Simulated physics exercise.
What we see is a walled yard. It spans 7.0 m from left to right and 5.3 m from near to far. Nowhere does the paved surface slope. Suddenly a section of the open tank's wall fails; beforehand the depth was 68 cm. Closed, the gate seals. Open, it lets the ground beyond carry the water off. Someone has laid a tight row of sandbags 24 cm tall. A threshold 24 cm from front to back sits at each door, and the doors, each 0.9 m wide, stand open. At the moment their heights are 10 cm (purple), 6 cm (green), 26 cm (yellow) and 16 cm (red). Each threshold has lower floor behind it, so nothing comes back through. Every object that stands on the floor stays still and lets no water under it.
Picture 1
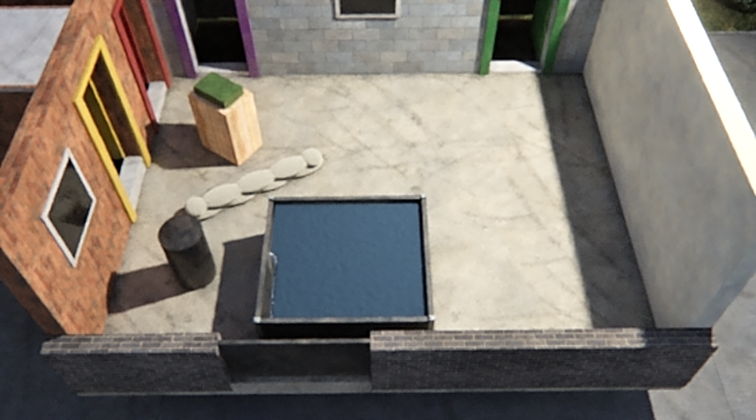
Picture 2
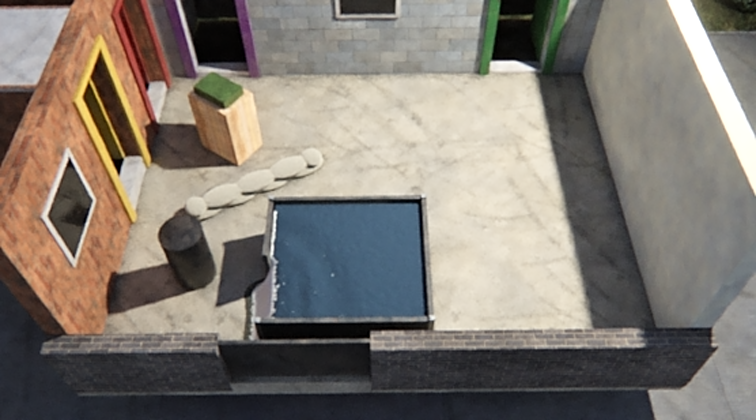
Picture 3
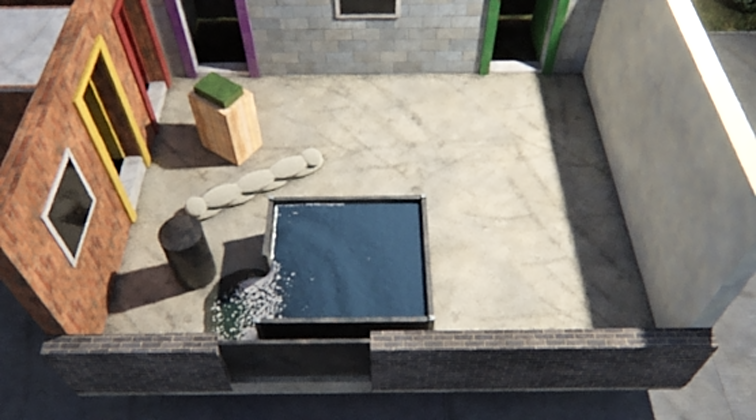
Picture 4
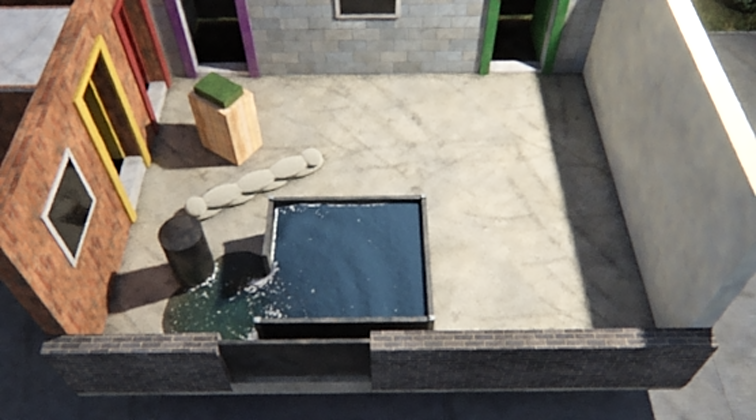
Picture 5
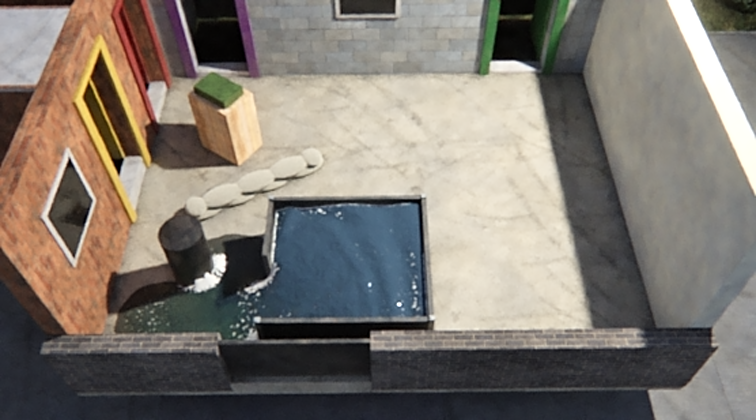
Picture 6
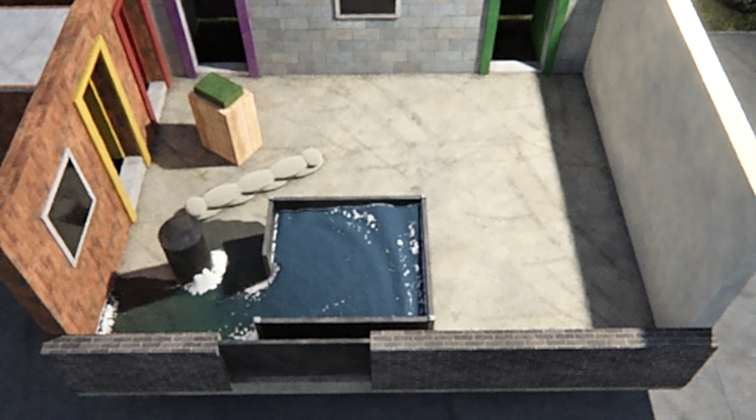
The video shows an open tank of water in a walled yard; its left side breaks open and water pours out, spreading left across the paved floor, around a dark cylinder and up to the brick wall.
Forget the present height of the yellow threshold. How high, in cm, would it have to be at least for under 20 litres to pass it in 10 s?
At least about 7 cm.
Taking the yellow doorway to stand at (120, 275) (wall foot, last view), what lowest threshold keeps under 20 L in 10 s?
It needs about 27 cm.
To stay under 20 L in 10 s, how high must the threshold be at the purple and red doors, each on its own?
You'd want about 21 centimetres at purple and about 15 centimetres at red.
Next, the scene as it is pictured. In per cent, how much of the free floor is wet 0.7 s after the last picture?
Some 15 per cent is wet.
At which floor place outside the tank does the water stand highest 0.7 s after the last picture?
Near (95, 366).
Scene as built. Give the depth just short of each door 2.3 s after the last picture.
At the purple door the depth is 4 cm, at green 0 cm, at yellow 11 cm and at red 6 cm.
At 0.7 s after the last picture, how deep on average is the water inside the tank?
Average depth: Approx. 46 cm.
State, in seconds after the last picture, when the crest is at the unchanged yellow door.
2.6 s.
Then, 0.7 s after the last picture water covers 15 % of the floor, deepest (58 cm) near (95, 366); it has not reached the yellow door.
Then, 2.3 s after the last picture water covers 30 % of the floor, deepest (33 cm) near (181, 79); 11 cm at the yellow door, 0 litres in over its 26 cm threshold.
Then, 9.3 s after the last picture water covers 90 % of the floor, deepest (12 cm) near (169, 87); 6 cm at the yellow door, 0 litres in over its 26 cm threshold.
At the yellow door as built, the water peaked near 12 cm, 2.5 s after the last picture.
Run again over the same 10 s with other heights there, 28 litres in over 6 cm, 11 litres over 8 cm. The limit of 20 litres is kept from about 7 cm up.
